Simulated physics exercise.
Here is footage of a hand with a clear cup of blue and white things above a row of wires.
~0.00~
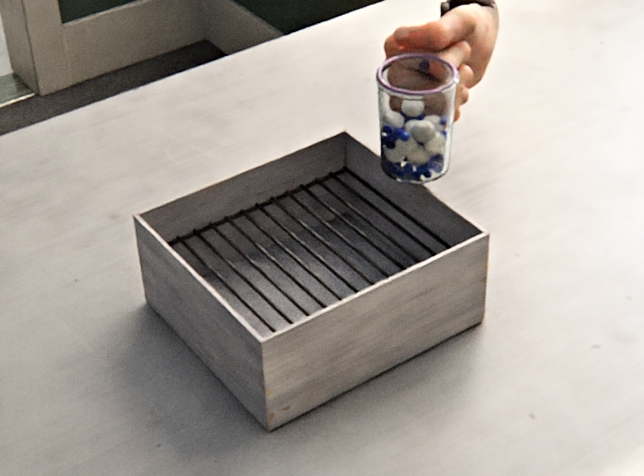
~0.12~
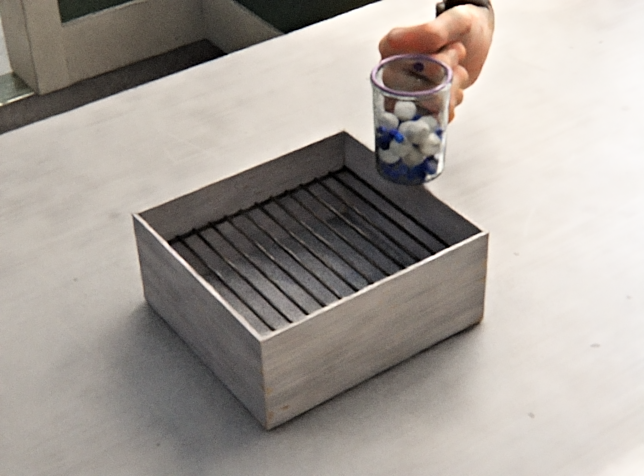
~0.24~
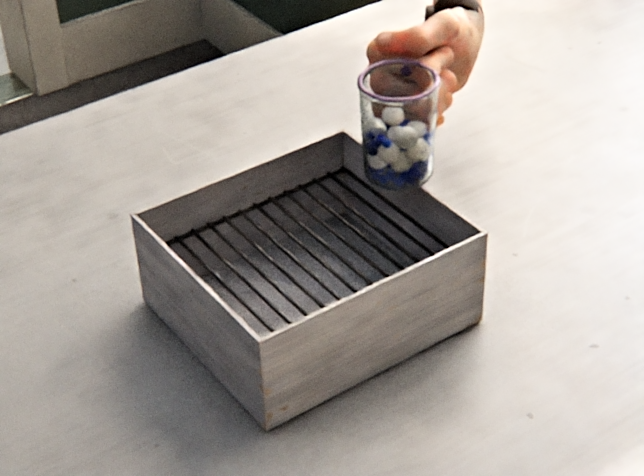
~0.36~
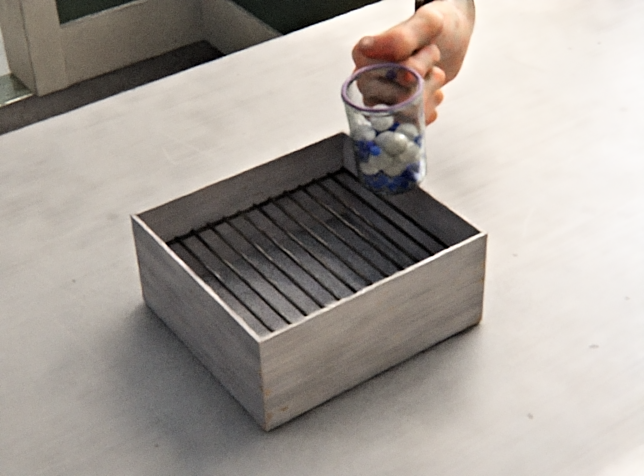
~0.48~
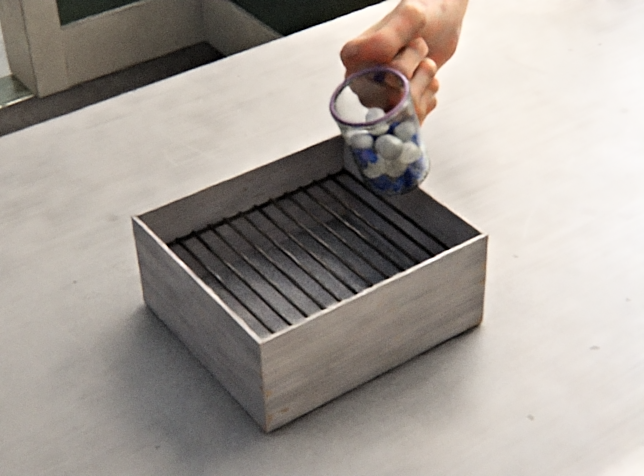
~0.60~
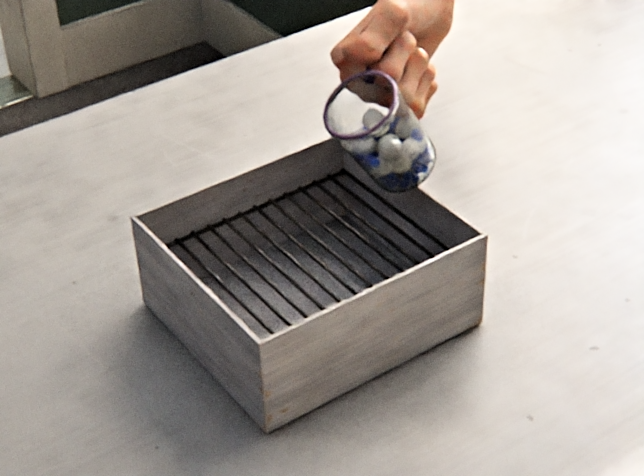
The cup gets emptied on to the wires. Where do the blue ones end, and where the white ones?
Outcome: Blue not retained, white retained.
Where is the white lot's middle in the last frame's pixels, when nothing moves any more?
I'd say it settles close to (327, 251).
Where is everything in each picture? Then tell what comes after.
The first picture shows cup near (416, 120), upright; rack near (237, 294), 14 wires across; blue wooden balls near (408, 148), narrower than the gaps; white gumballs near (415, 127), wider than the gaps.
The second picture shows cup near (411, 121), upright; white ones near (409, 128).
The third picture shows cup near (398, 126), upright; blue ones near (391, 154).
The fourth picture shows cup near (388, 131), tipped 7°; white ones near (387, 138).
The fifth picture shows cup near (383, 135), tipped 19°; blue ones near (386, 157).
The sixth picture shows cup near (383, 135), tipped 31°; rack near (235, 296); blue ones near (397, 149); white ones near (385, 140).
After 1.01 s, blue ones, the whole lot in the cup; white ones, the whole lot in the cup.
After 1.37 s, blue ones, all but a few in the cup, a little on or over the wires; white ones, the bulk in the cup, near a quarter on or over the wires.
After 1.67 s, blue ones, near half on or over the wires, near half under the rack; white ones, the whole lot on or over the wires.
In the end (2.8 s), blue ones, the whole lot under the rack; white ones, the whole lot on the wires, none at all under the rack.
